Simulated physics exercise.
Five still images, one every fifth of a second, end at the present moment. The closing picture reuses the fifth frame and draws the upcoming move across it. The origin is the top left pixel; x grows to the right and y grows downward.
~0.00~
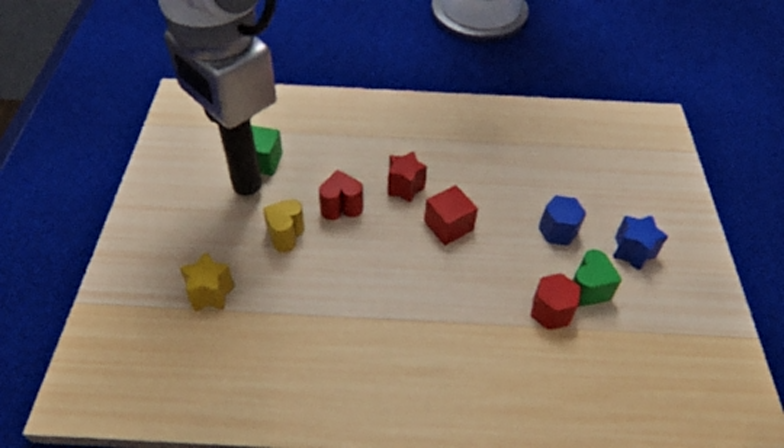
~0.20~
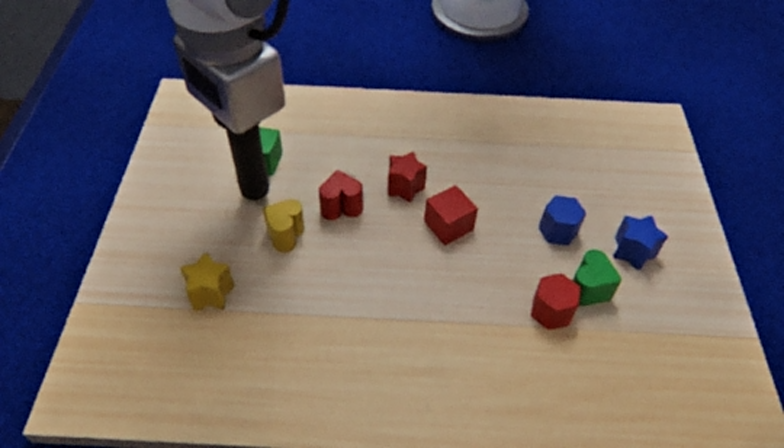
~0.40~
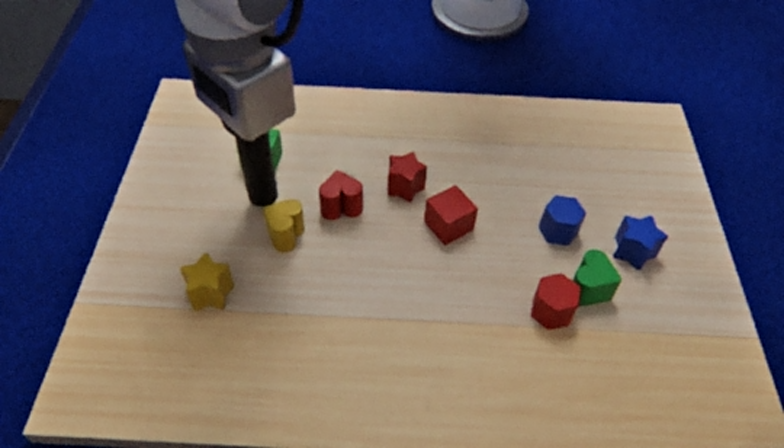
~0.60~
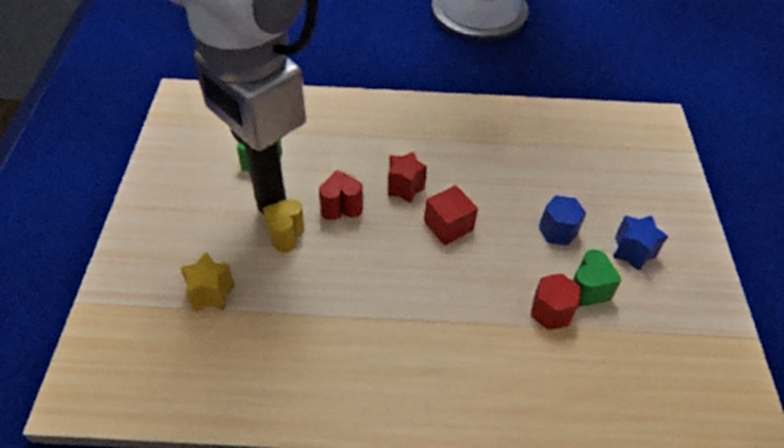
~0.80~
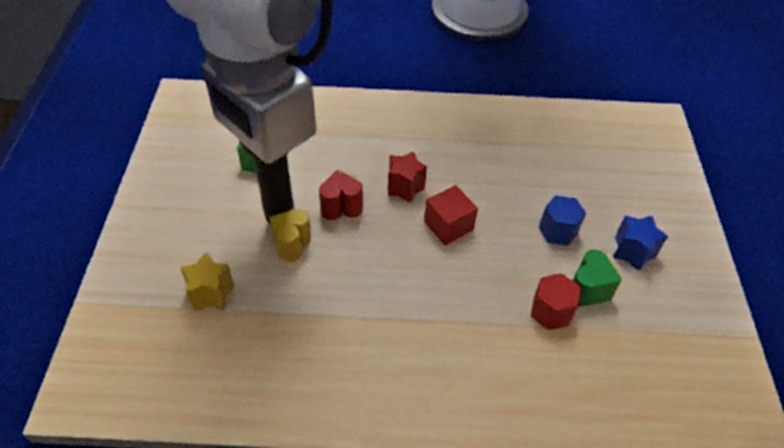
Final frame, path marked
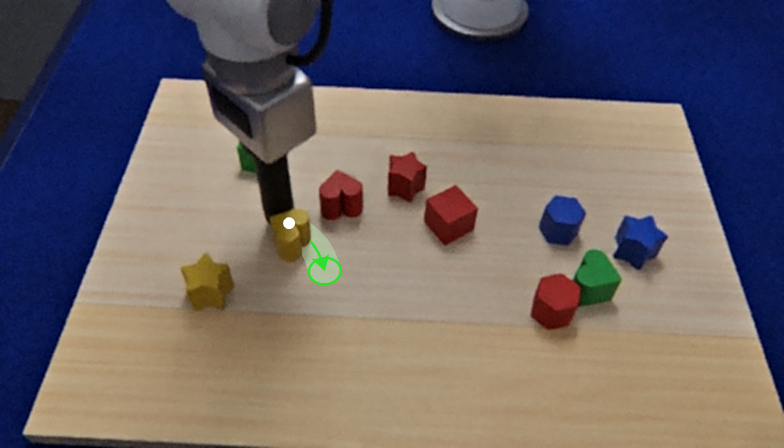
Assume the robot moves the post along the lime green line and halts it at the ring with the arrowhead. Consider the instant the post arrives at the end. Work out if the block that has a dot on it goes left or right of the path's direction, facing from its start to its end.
Displaced right.
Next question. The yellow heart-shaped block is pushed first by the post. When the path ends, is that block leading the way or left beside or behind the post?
Pushed ahead.
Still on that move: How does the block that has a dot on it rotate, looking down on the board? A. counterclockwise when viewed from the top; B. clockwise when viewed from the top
B: Clockwise when viewed from the top.
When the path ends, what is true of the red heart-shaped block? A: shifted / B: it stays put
Letter B.
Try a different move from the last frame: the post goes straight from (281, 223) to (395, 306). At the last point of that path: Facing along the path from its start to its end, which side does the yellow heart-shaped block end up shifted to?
Taking start-to-end as forward, the block's sideways shift goes to the right.
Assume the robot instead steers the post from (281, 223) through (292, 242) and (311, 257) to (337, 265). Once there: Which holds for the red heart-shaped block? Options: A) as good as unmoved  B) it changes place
It's A.
Path on the board, from (281, 223) by way of (302, 234) and (317, 250) to (325, 271); the dot is on the yellow heart-shaped block.
On the path given first. Halfway along, post (310, 235); yellow heart-shaped block (306, 247), turned 35° clockwise.
At the end, post (324, 264); yellow heart-shaped block (307, 276), turned 60° clockwise; red heart-shaped block in place.
